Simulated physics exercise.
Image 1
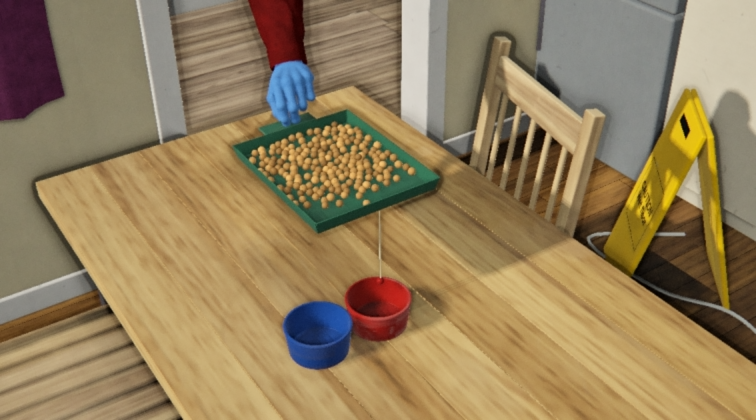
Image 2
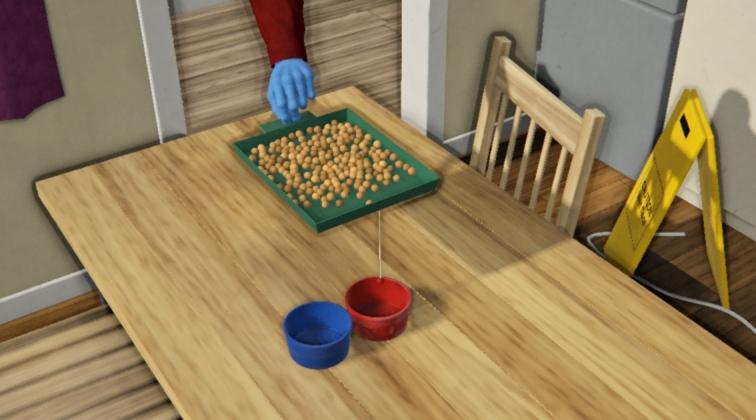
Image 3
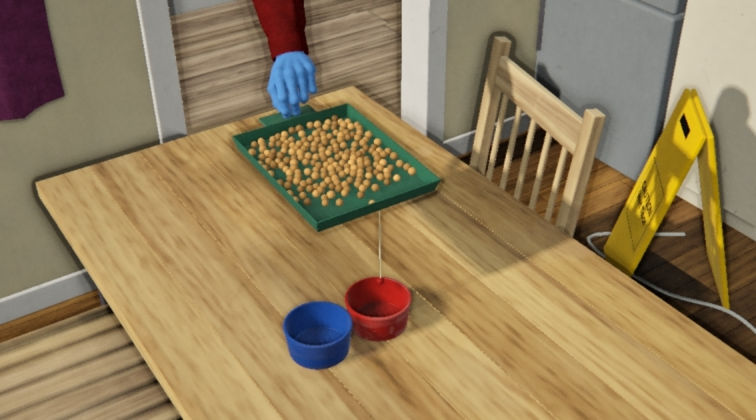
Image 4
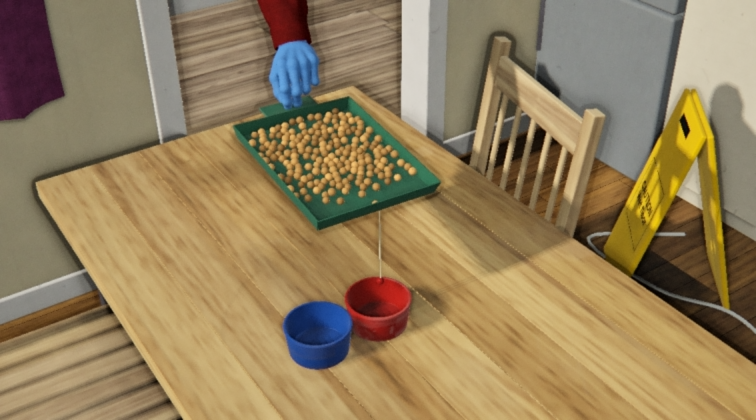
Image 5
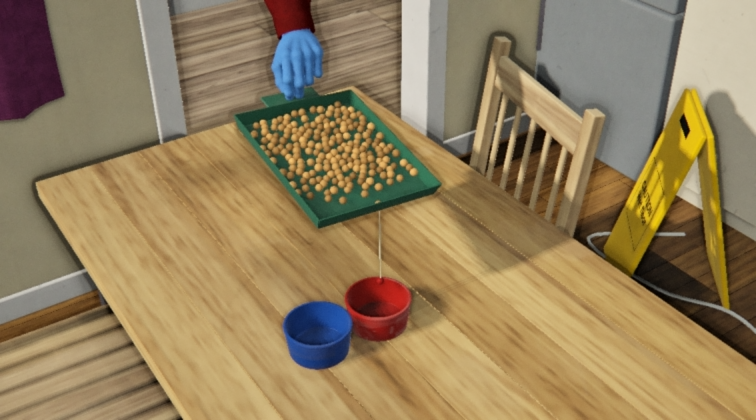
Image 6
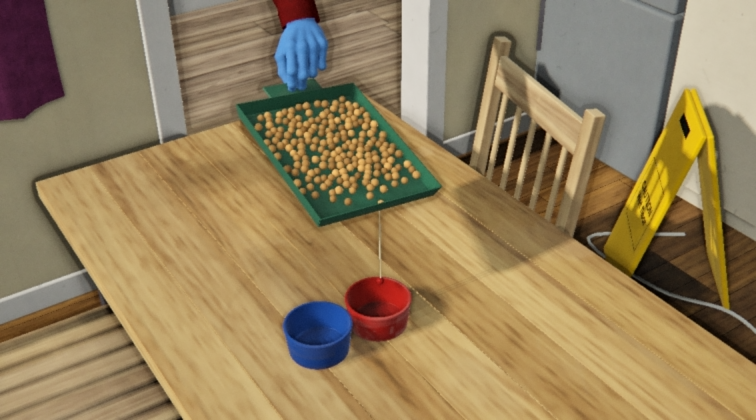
The footage shows a blue-gloved hand holding a green tray of round tan beads above blue and red dishes on a wooden table, gradually raising its handle end and tilting it toward the front right corner as the beads shift slightly.
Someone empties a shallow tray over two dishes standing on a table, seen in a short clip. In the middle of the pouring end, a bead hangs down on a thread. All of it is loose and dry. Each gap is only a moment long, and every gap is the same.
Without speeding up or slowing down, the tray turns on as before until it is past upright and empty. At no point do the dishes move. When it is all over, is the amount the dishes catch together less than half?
Pretty clear the dishes gather a lesser part of what falls.
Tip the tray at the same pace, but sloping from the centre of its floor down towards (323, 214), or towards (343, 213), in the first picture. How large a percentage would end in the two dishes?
Lab note: Try 1 = 90 %, try 2 = 70 %.
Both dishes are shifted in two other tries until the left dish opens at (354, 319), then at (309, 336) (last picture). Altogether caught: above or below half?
With the first shift the pair saves less than a half; with the second, less than a half.
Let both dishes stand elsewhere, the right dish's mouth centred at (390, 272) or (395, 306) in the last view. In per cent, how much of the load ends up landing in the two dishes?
First position: Some 0 %; second position: Some 10 %.
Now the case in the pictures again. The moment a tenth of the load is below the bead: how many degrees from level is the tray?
Approx. 65° from level.
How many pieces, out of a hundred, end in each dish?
So the left dish keeps 0 per cent, and the right one keeps 0 per cent.
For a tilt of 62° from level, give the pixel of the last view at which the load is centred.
(407, 185).
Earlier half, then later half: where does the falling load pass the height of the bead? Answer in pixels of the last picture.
First close to (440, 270), next close to (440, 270).
Soon after the last picture, tray tipped steeply; most on the tray; a small part outside both; a small part in the air.
A little later, tray tipped past a quarter turn; a stray few on the tray; a stray few in the right dish; most outside both; a small part in the air.
Later still, tray tipped past a quarter turn; a stray few in the right dish; nearly all outside both.
By the end, tray tipped past a quarter turn; none in the left dish; a stray few in the right dish; nearly all outside both.
